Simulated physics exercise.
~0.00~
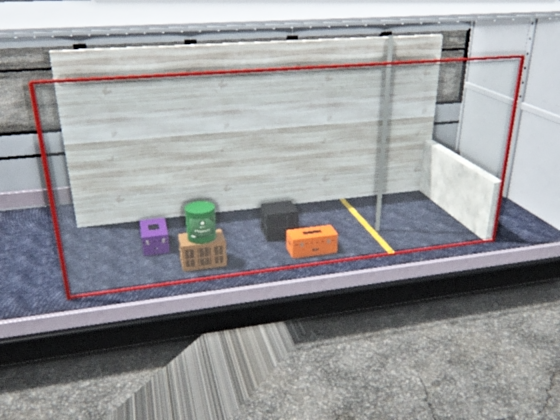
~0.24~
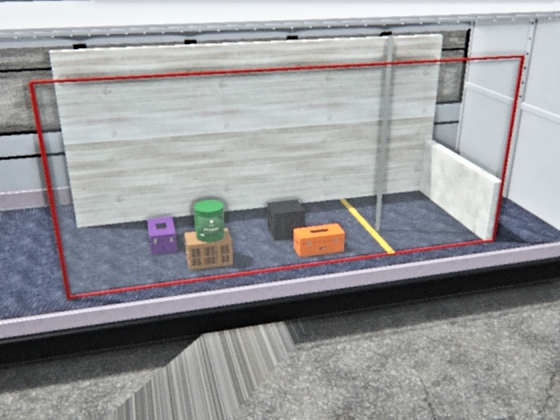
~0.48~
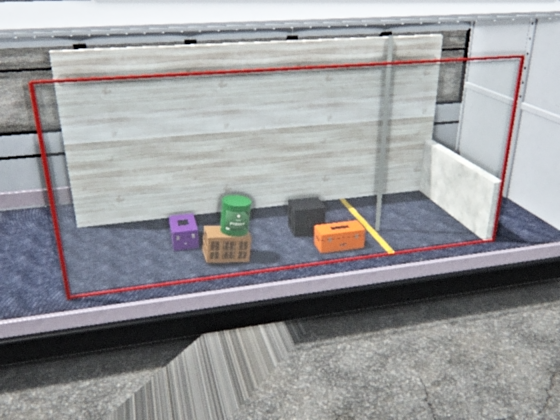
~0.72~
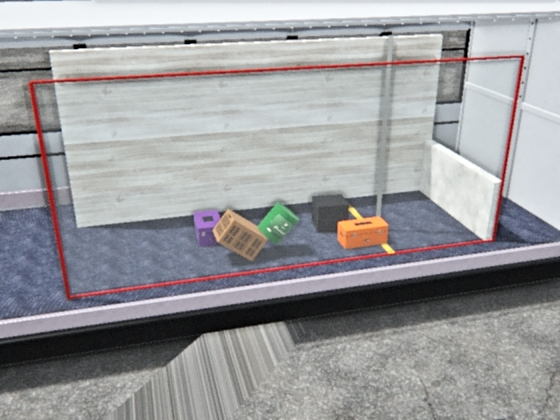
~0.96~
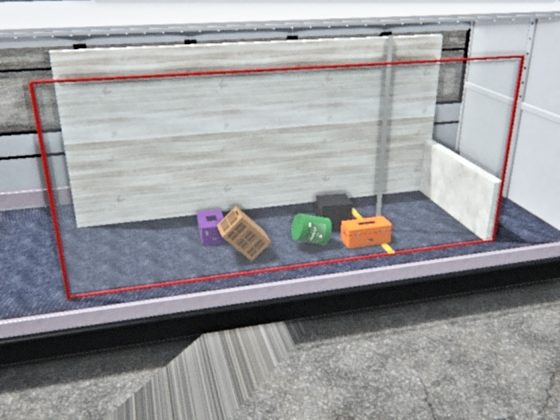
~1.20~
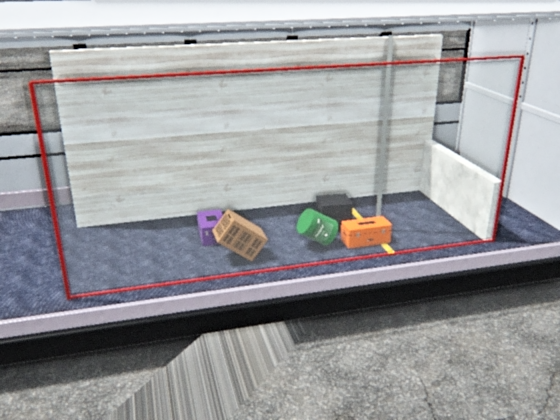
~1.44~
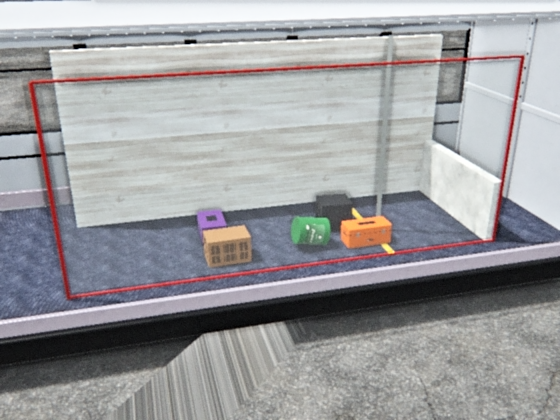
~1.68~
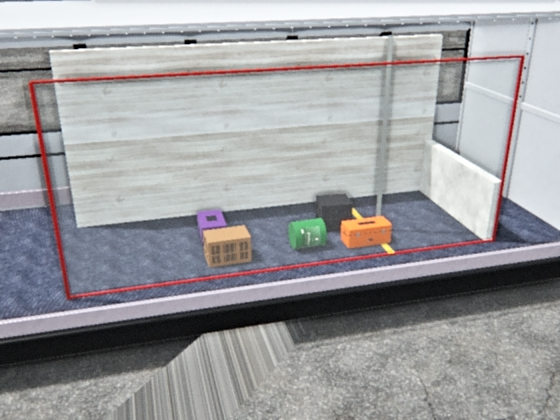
A long open-sided bay with a pale plank back wall, a dark blue floor and a thin red outline is seen from outside and slightly above, with gray pavement below. A purple toolbox sits at left, a green bucket beside or atop a brown crate, and a black crate and orange toolbox nearer a yellow line. All slide right together. The brown crate tips up as the green bucket topples and tumbles right, toward the orange toolbox. The crate drops back flat, and everything rests short of the line, the bucket lying on its side.
